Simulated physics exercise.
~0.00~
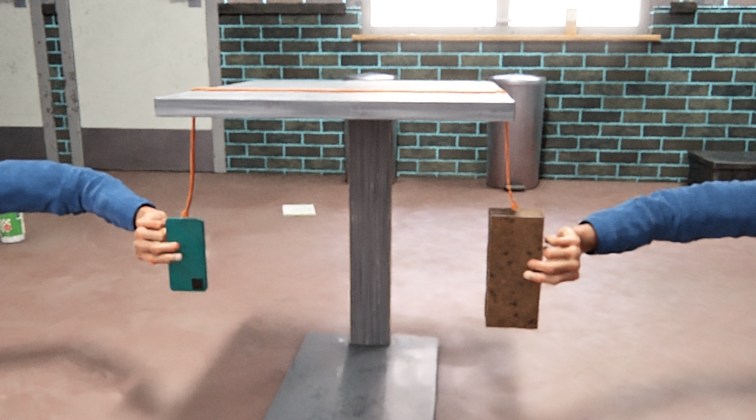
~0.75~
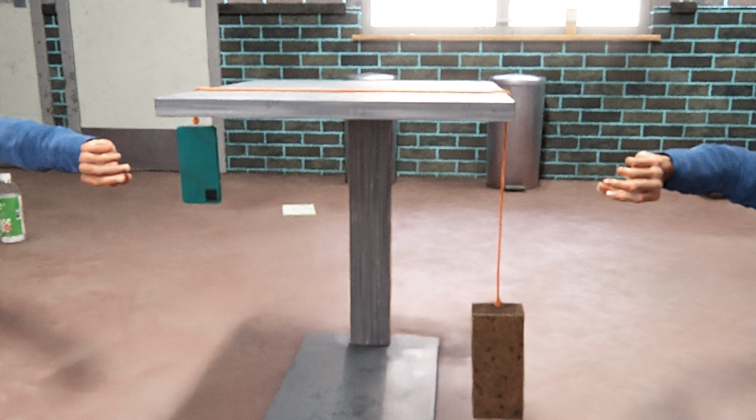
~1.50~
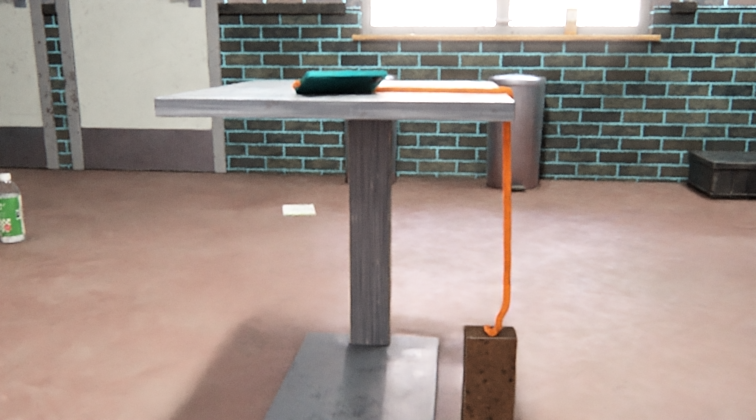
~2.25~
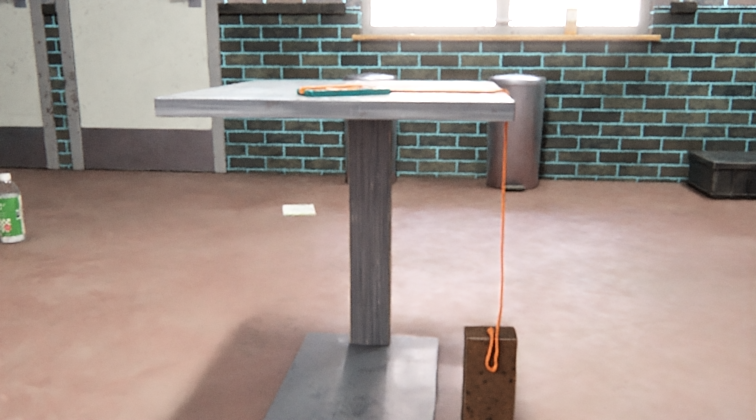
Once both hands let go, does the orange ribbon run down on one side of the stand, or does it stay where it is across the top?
The ribbon runs down on the right side, where the brick drops to the floor, and the phone is pulled up onto the top.
